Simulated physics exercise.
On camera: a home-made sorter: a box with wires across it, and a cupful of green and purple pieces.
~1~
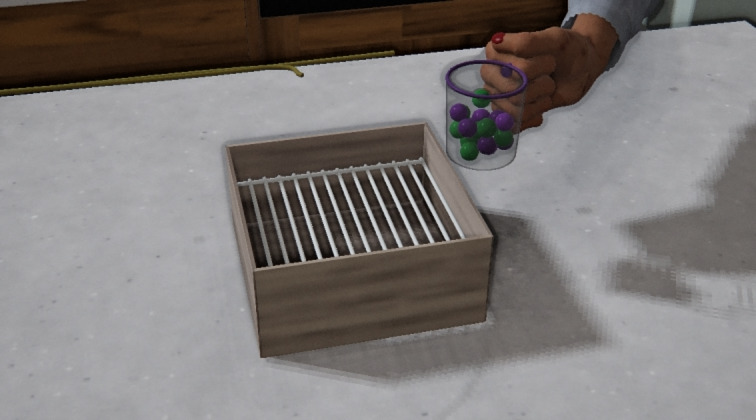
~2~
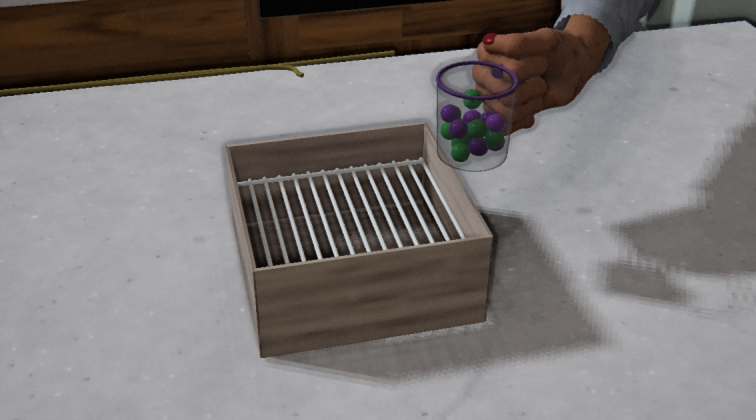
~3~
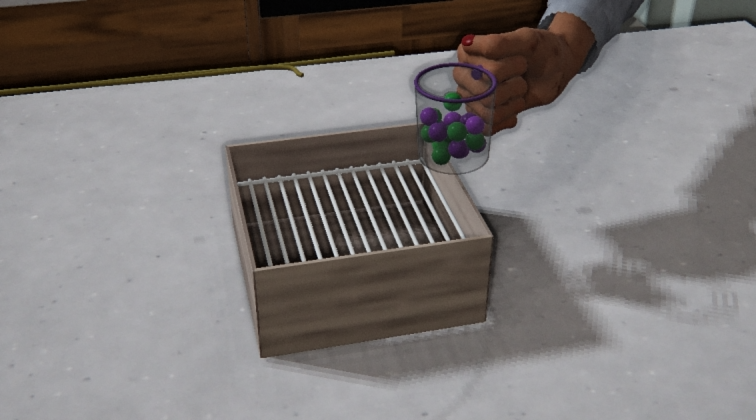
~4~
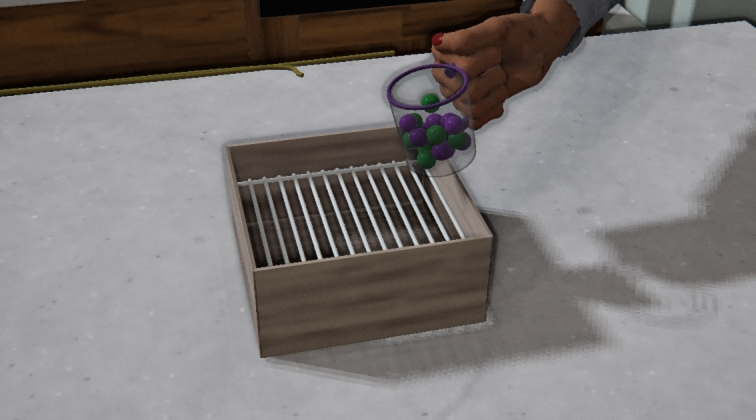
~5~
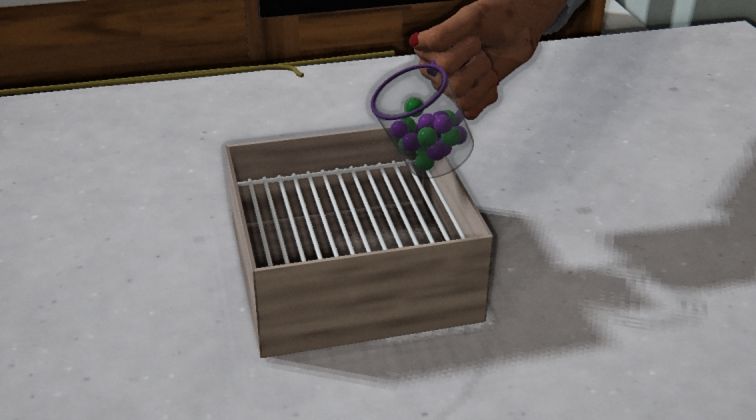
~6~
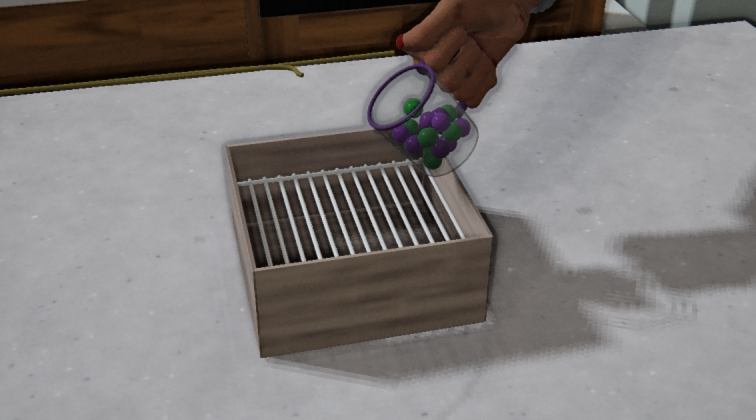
To begin with, a hand holds a clear, purple-rimmed cup of green and purple balls upright, beyond the right rear corner of a wooden box with wires across it. The hand carries the cup left to above the box's rear edge, then tilts it leftward, the balls still inside.
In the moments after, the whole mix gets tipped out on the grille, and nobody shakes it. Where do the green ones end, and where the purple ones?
Here the green bits get caught above, and the purple bits get caught above.
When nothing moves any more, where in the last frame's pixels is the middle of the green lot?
Around (367, 217).
Then, 0.45 s later than the last frame, green ones, every one in the cup; purple ones, every one in the cup.
Then, 0.85 s later than the last frame, green ones, roughly half in the cup, roughly half on or over the wires; purple ones, roughly half in the cup, roughly half on or over the wires.
Then, 1.19 s later than the last frame, green ones, every one on or over the wires; purple ones, every one on or over the wires.
When it is over, green ones, every one on the wires, not one under the rack; purple ones, every one on the wires, not one under the rack.
